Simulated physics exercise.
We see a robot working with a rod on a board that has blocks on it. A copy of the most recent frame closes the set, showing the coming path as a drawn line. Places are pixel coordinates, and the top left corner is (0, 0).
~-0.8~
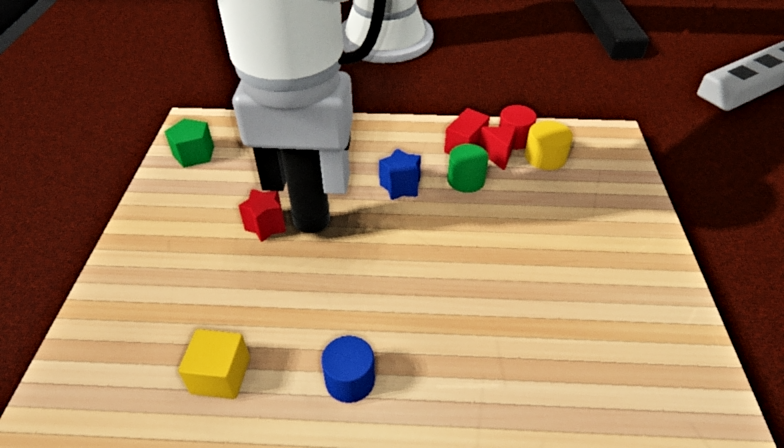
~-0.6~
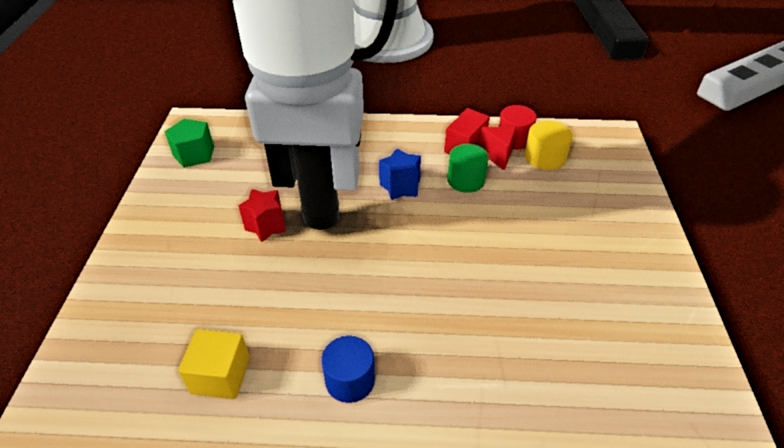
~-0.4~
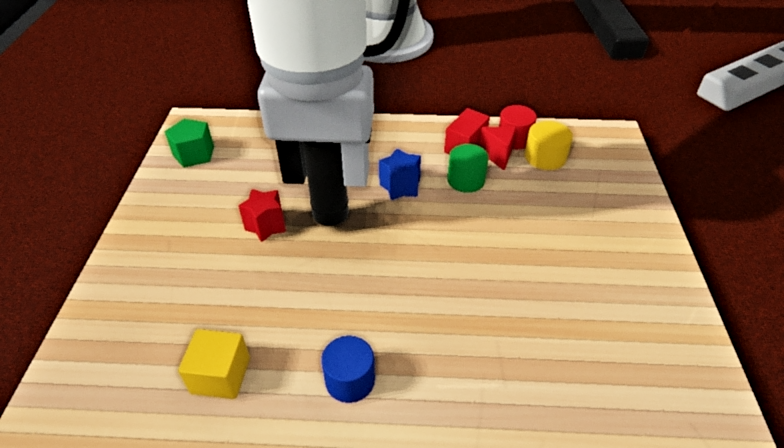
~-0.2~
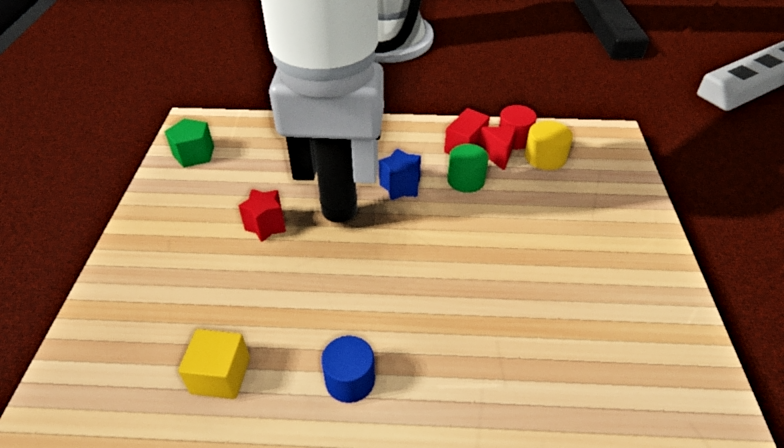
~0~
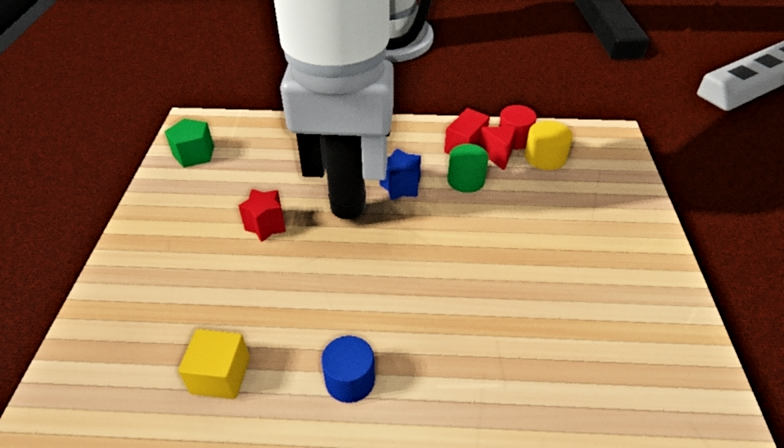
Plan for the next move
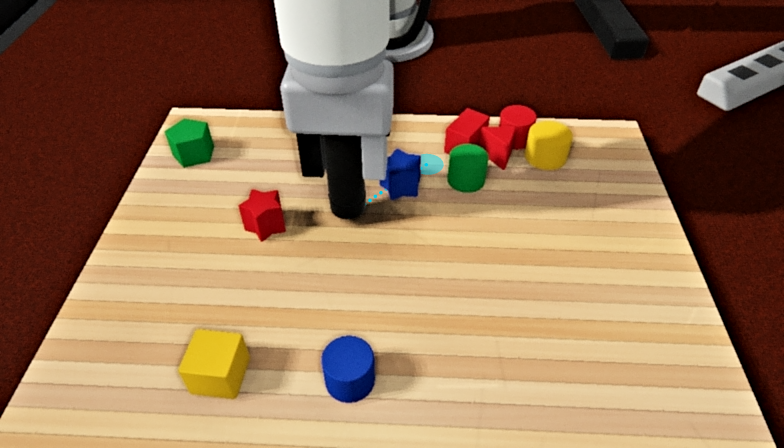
Robot arm with a black rod sliding slowly right across a wooden board, away from a red star, among still coloured blocks.
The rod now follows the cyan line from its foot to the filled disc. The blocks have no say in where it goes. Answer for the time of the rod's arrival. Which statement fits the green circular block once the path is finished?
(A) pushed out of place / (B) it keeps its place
That would be A.
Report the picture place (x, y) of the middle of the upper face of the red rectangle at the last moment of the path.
It will end up at (480, 114).
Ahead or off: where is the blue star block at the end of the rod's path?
It sits in front of the rod.
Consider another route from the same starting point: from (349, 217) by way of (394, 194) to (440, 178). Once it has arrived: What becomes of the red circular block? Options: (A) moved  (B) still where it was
B: Still where it was.
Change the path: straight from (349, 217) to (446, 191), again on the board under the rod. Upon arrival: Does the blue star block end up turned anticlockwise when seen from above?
It seems so.
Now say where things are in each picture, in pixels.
The first picture shows lower end of the rod (312, 221), tops of blocks, blue star block (401, 161), red rectangle (468, 122), green circular block (469, 155), red triangle (502, 132).
The second picture shows rod (322, 218), blocks as before.
The third picture shows rod (331, 215), blocks as before.
The fourth picture shows rod (340, 211), blocks as before.
The fifth picture shows rod (348, 208), blue star block (401, 161), red rectangle (468, 122), green circular block (469, 155), red triangle (502, 132).
The drawn path runs from (349, 217) via (388, 188), ending at (427, 164).
On the path given first. One third of the way, rod (375, 188); blue star block (403, 160).
Two thirds of the way, rod (402, 171); blue star block (430, 144).
At the end, rod (428, 156); blue star block (457, 132); red rectangle (480, 114), turned 20° anticlockwise; green circular block (481, 154); red triangle (507, 132), turned 25° clockwise.
